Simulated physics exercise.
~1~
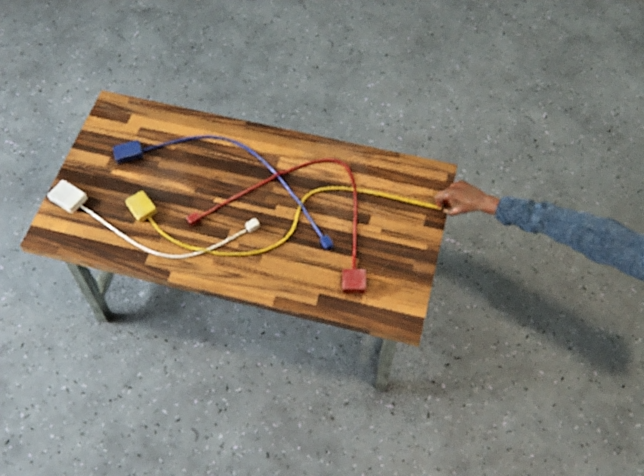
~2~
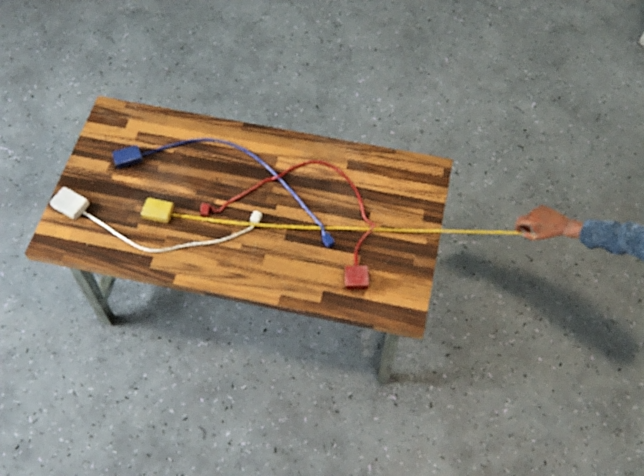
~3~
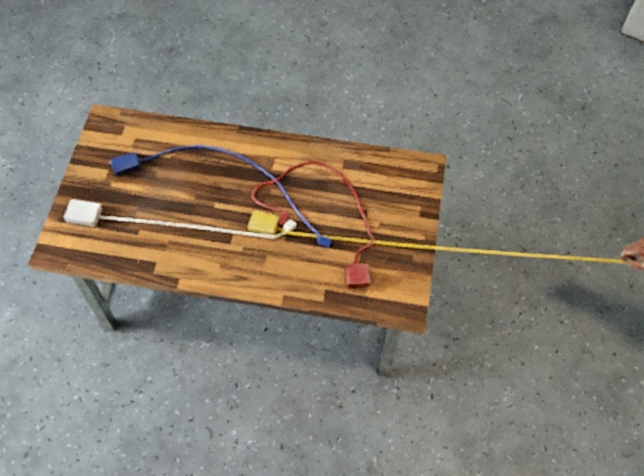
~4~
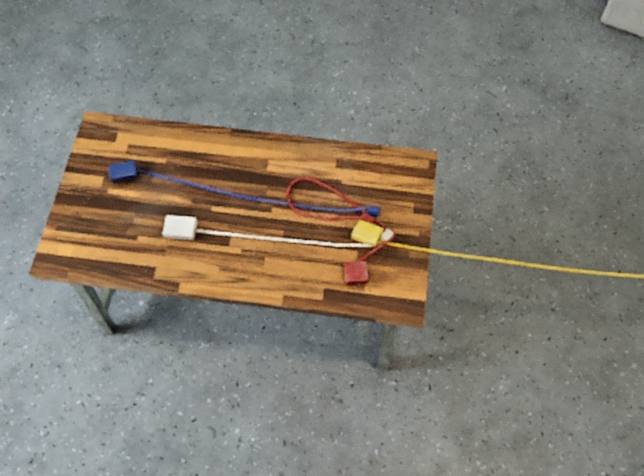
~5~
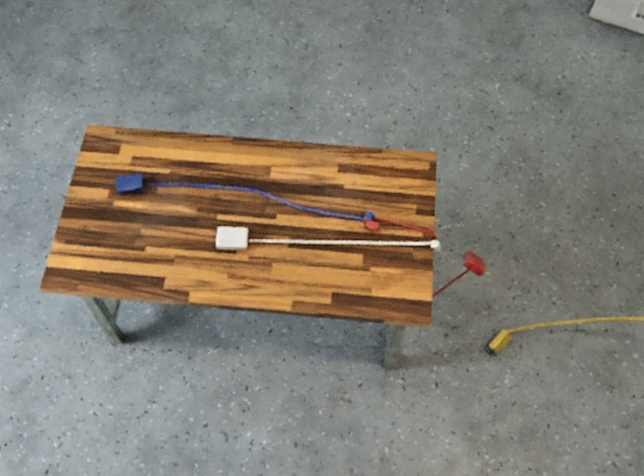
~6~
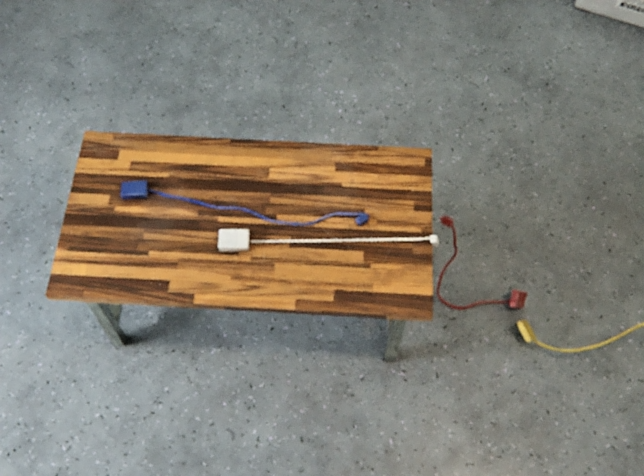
A yellow lead is pulled to the right by a hand reaching in beside a wooden table, where blue, red and white leads with block chargers also lie crossed. The lead straightens, and its yellow charger slides across the top, gathering up the red and white plugs. The white charger is then drawn along behind its taut lead, while the blue lead is tugged straighter. The yellow charger drops off the right end, and the red charger goes over too, followed by its plug. Finally the yellow and red chargers are off the table, while the blue lead and the shifted white charger remain on top.
